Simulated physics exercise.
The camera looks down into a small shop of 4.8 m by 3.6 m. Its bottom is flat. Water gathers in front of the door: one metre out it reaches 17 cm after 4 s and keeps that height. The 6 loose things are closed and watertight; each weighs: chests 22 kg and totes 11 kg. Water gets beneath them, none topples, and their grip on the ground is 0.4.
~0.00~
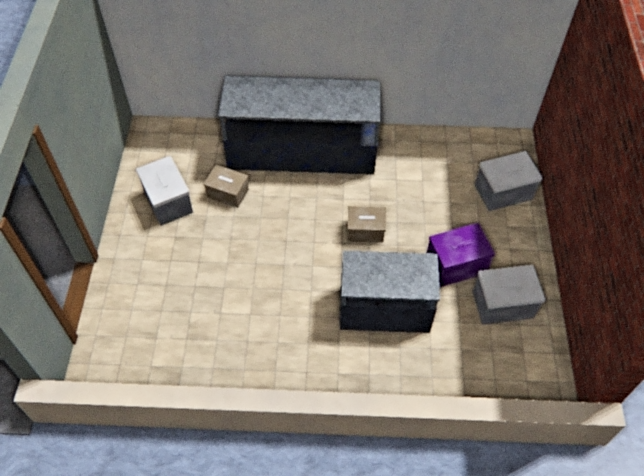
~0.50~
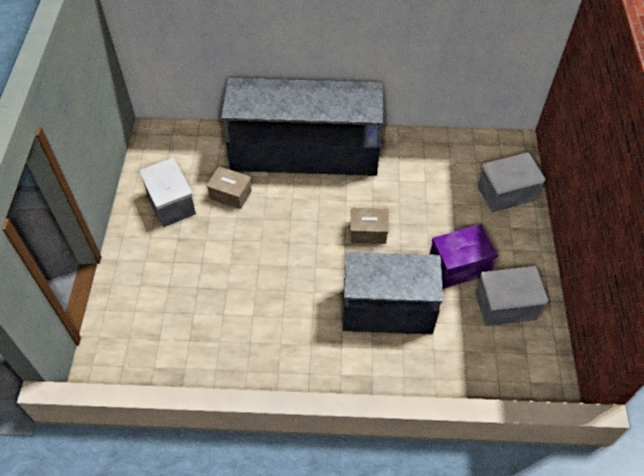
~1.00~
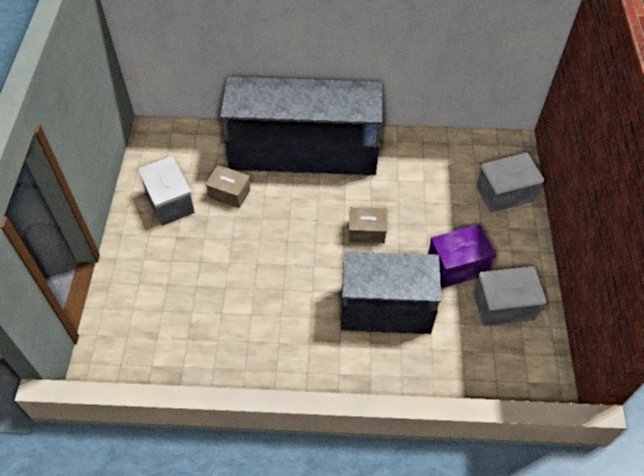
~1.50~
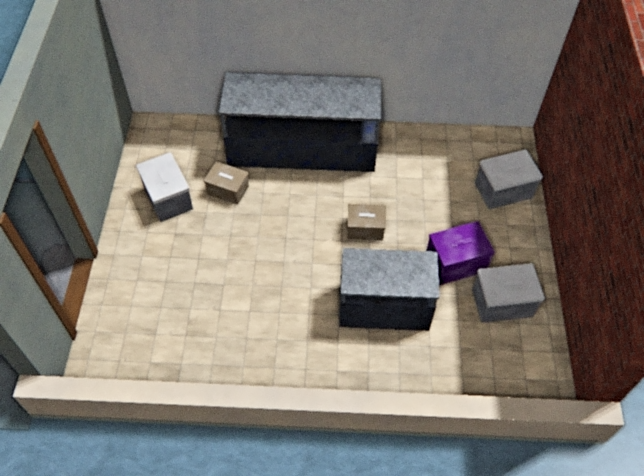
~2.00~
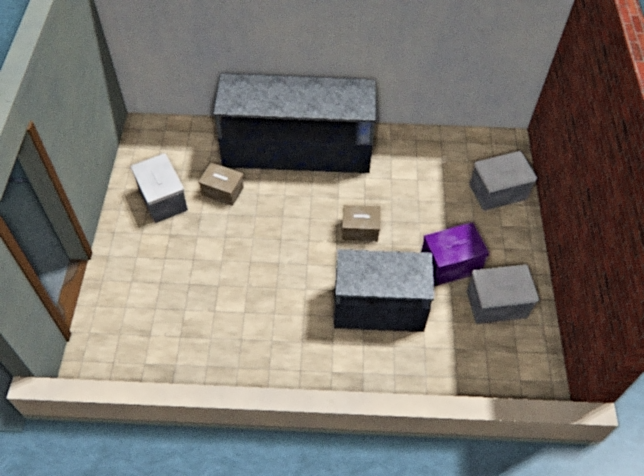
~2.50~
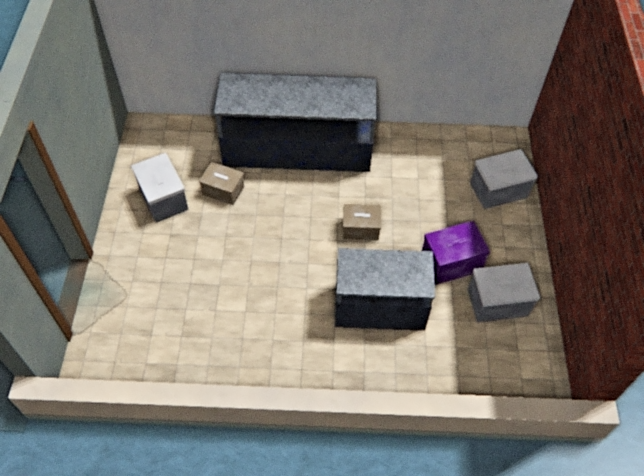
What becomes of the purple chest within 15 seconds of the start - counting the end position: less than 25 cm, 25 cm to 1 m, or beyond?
The purple chest stays put.
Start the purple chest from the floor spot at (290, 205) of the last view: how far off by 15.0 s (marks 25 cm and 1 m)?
It barely shifts.
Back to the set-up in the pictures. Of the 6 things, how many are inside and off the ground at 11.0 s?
I count 0.
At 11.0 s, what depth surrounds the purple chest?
Roughly 5 cm.
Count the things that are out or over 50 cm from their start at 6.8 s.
0 of them.
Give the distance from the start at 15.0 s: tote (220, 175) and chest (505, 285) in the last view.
In that order: 0 cm, 5 cm.
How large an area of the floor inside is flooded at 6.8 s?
Some 10.5 m2.
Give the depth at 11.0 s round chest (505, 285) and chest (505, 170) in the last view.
About 6 and 5 cm.
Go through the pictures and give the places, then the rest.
The first frame shows the purple chest at (462, 245), on the bottom; 0.0 m2 under water; 0 of 6 have shifted.
The second frame shows the purple chest at (465, 246), on the bottom; 0.0 m2 under water; 0 of 6 have shifted.
The third frame shows the purple chest at (463, 246), on the bottom; 0.0 m2 under water; 0 of 6 have shifted.
The fourth frame shows the purple chest at (462, 243) rests on the ground; water covers 0.0 m2; 0 of 6 have shifted.
The fifth frame shows the purple chest at (456, 244) rests on the ground; 0.0 m2 under water; 0 of 6 have shifted.
The sixth frame shows the purple chest at (457, 243) rests on the ground; 0.2 m2 under water; 0 of 6 have shifted.
After 3.5 s the purple chest is near (457, 243), 0.0 m from its start, aground; 0 afloat.
After 6.8 s the purple chest is near (457, 243), 0.0 m from its start, aground; 0 afloat.
After 11.0 s the purple chest is near (457, 243), 0.0 m from its start, aground; 0 afloat.
After 15.0 s the purple chest is near (457, 243), 0.0 m from its start, aground; 0 afloat.
